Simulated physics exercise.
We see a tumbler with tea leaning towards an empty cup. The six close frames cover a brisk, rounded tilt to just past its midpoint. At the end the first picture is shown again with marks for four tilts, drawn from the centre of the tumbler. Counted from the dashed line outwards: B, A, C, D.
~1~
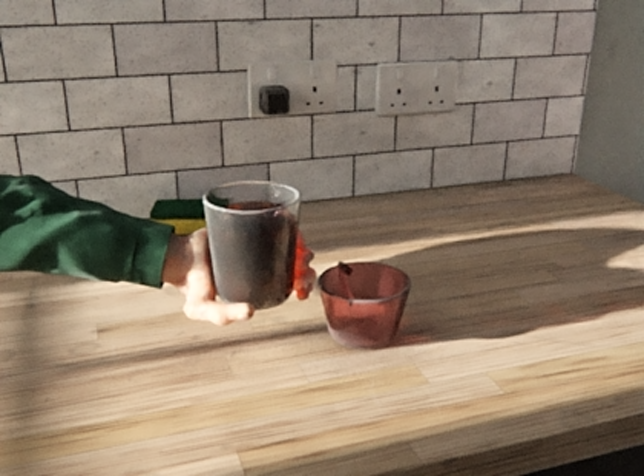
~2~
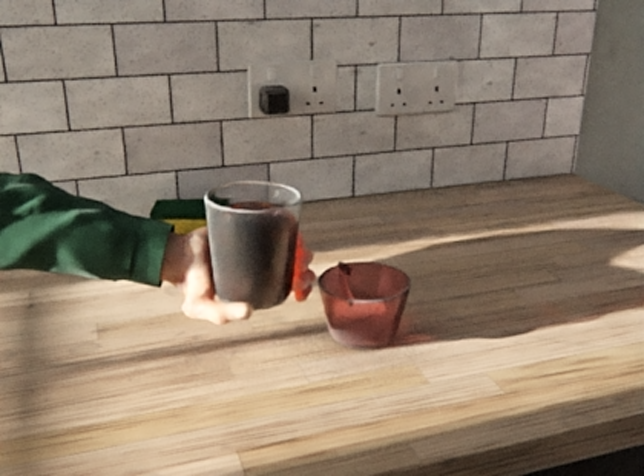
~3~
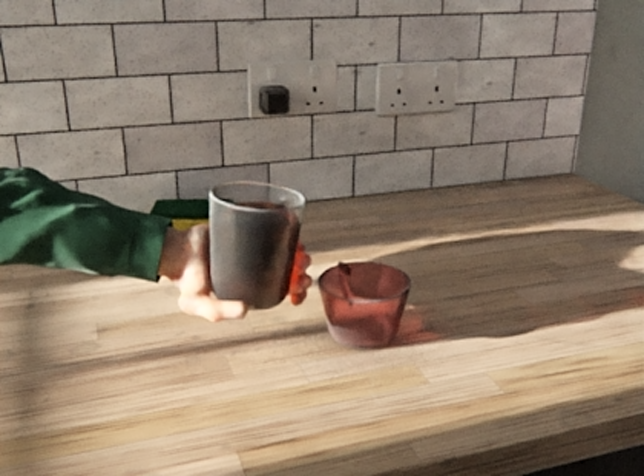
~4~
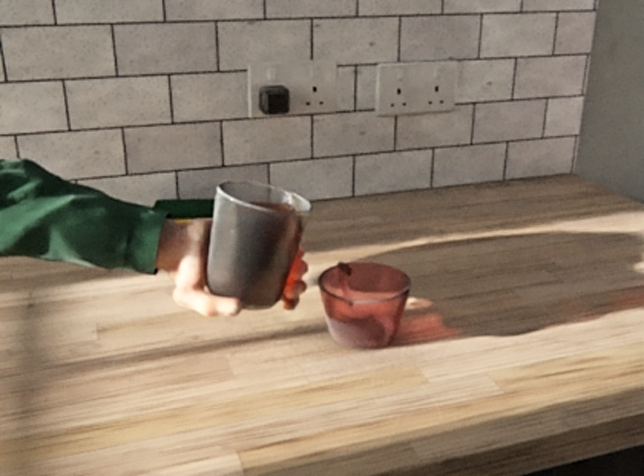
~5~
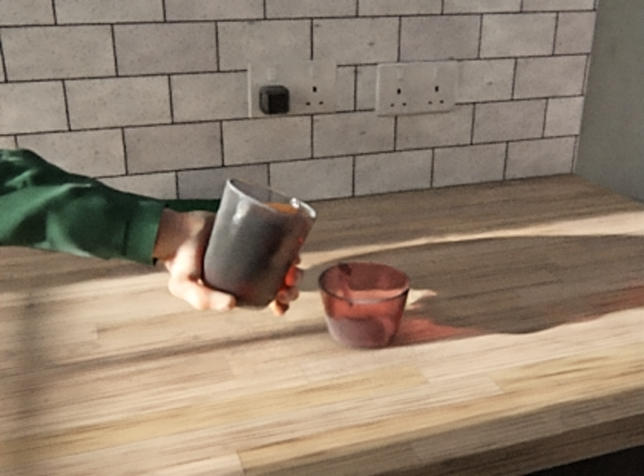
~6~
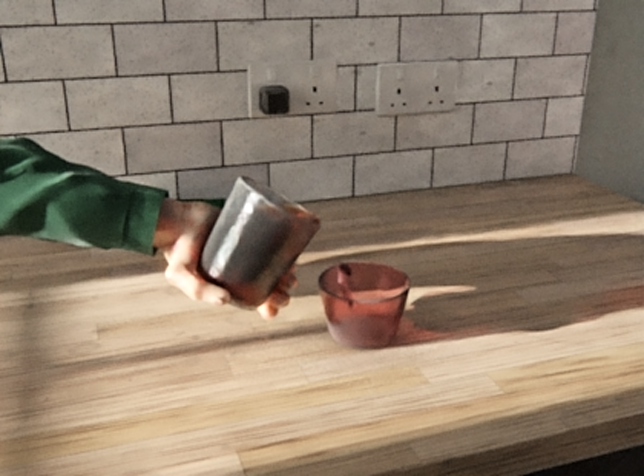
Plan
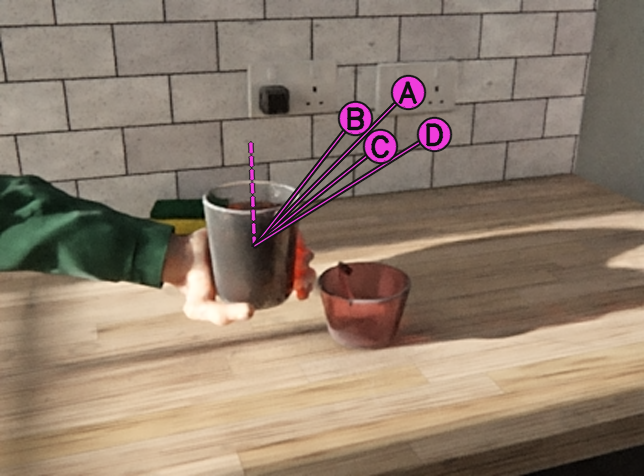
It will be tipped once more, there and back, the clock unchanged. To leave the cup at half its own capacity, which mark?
I would pick line D.
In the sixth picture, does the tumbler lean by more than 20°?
Yes, it does.
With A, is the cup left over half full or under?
Under half.
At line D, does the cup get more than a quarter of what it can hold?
Yes.
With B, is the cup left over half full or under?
Under half.
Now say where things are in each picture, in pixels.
Upright, lip at (295, 191); rim of the cup round (364, 280); nothing has left yet, in the first frame.
Upright, lip at (297, 192); nothing has left yet, in the second frame.
Tipped about 7°, lip at (301, 195); nothing has left yet, in the third frame.
Tipped about 14°, lip at (306, 201); nothing has left yet, in the fourth frame.
Tipped about 24°, lip at (312, 210); nothing has left yet, in the fifth frame.
Tipped about 33°, lip at (316, 219); nothing has left yet, in the sixth frame.
On the marked copy, A at (395, 103); B at (344, 131); C at (366, 156); D at (419, 142).
If A is chosen, the cup ends with about 21 % of what it can hold.
If B is chosen, the cup ends with about 11 % of what it can hold.
If C is chosen, the cup ends with about 33 % of what it can hold.
If D is chosen, the cup ends with about 47 % of what it can hold.
